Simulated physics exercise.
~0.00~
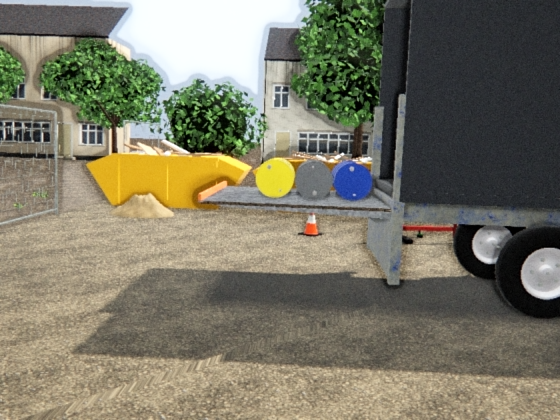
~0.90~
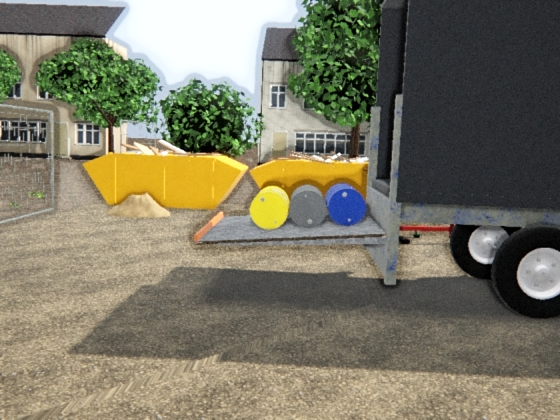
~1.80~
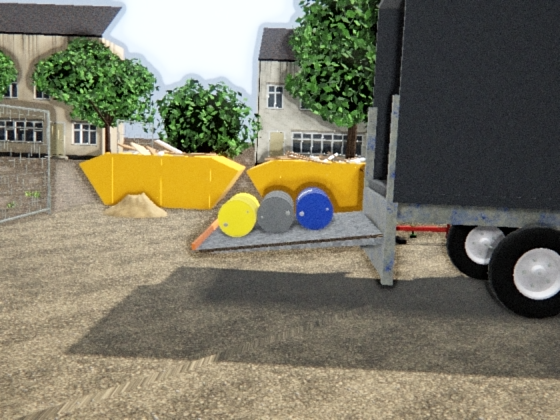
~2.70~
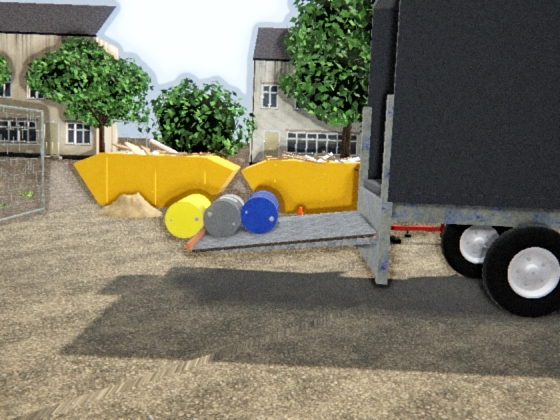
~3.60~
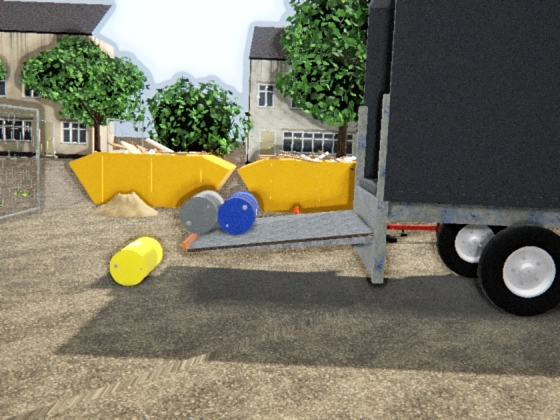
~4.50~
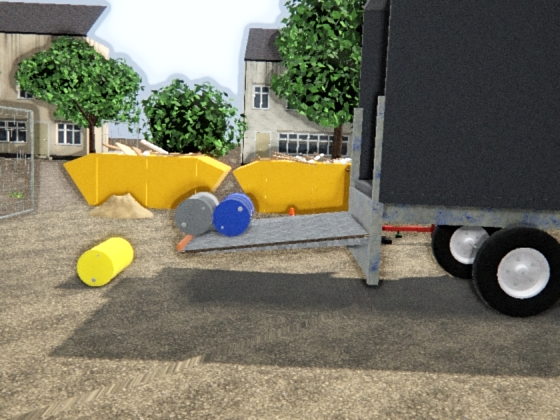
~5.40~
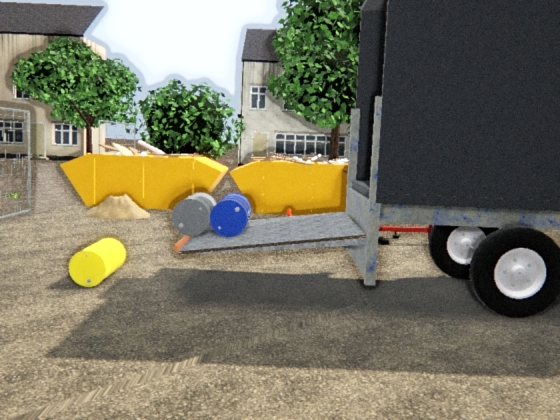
Yellow drum rolling left off a tilting tail-lift and landing on the ground, while grey and blue drums stay on the plate.
